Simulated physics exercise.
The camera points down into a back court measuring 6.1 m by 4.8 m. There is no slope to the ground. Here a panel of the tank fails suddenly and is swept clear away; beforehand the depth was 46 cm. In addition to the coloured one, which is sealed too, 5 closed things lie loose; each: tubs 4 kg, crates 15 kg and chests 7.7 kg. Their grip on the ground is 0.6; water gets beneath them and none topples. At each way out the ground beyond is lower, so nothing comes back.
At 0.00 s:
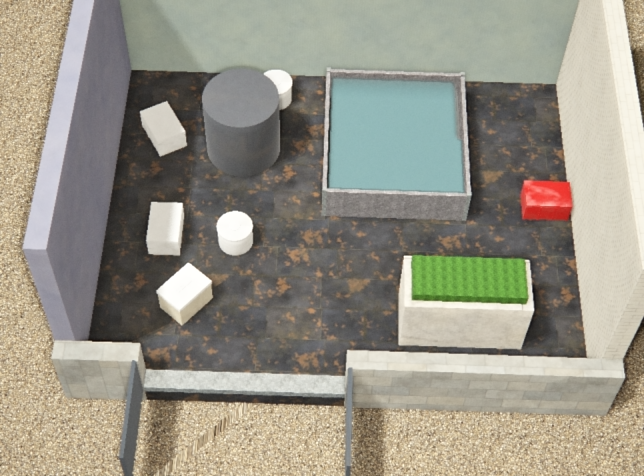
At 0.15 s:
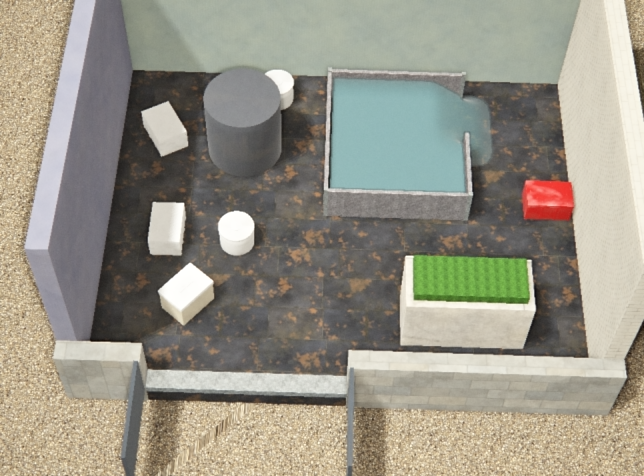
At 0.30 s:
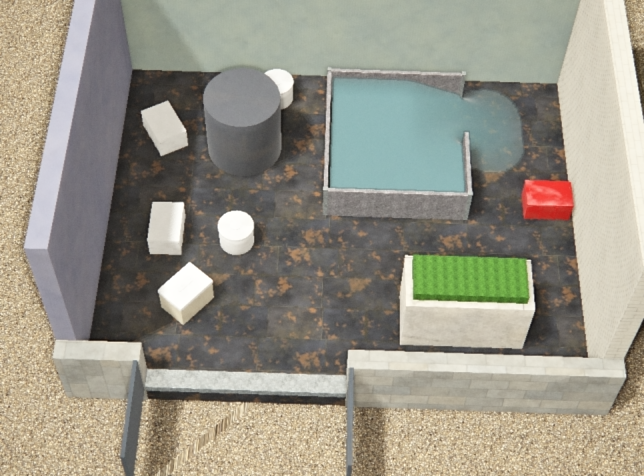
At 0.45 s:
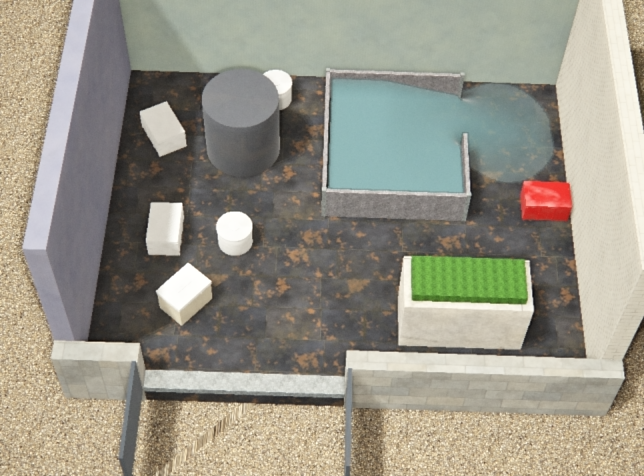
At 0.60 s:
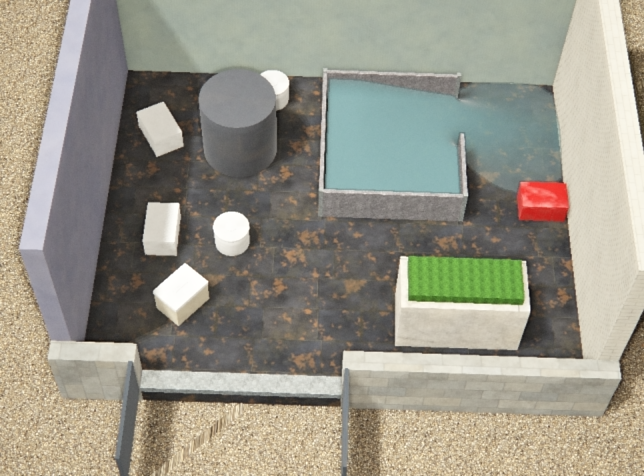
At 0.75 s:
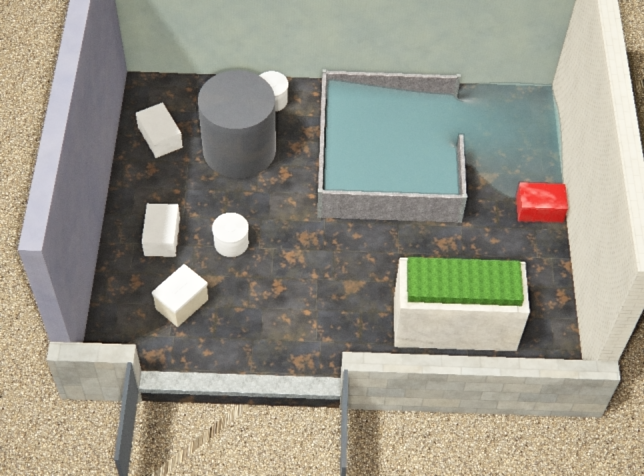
Water spreading from the open right side of a tank across a walled court floor, while a red crate and white objects stay still.
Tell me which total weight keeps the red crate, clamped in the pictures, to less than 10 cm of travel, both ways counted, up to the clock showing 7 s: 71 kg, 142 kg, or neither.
Only 142 kg does.
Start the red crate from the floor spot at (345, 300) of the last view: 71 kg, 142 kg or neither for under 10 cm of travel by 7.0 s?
Going by the scene, the lighter weight suffices.
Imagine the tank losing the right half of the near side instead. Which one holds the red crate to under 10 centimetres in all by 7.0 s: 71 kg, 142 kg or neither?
Then even the small mass works.
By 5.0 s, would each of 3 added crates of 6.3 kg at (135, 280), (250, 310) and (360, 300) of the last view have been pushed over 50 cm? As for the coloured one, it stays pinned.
Results, in sequence: Not exceeded / not exceeded / not exceeded.
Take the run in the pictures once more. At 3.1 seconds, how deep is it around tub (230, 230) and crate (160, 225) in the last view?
First roughly 0 cm, second roughly 0 cm.
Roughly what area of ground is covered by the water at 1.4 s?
Close to 6.0 m2, I'd say.
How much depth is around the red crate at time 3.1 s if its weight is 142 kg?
14 cm, roughly.
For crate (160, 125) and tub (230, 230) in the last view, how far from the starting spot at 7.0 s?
Displacement: 10 cm, then 0 cm.
After 1.4 s the red crate would be 0 cm from its start with 71 kg and 0 cm from its start with 142 kg; 7 cm of water round it then.
After 3.1 s the red crate would be 37 cm from its start with 71 kg and 0 cm from its start with 142 kg; 14 cm of water round it then.
After 4.9 s the red crate would be 37 cm from its start with 71 kg and 0 cm from its start with 142 kg; 10 cm of water round it then.
After 7.0 s the red crate would be 37 cm from its start with 71 kg and 0 cm from its start with 142 kg; 8 cm of water round it then.
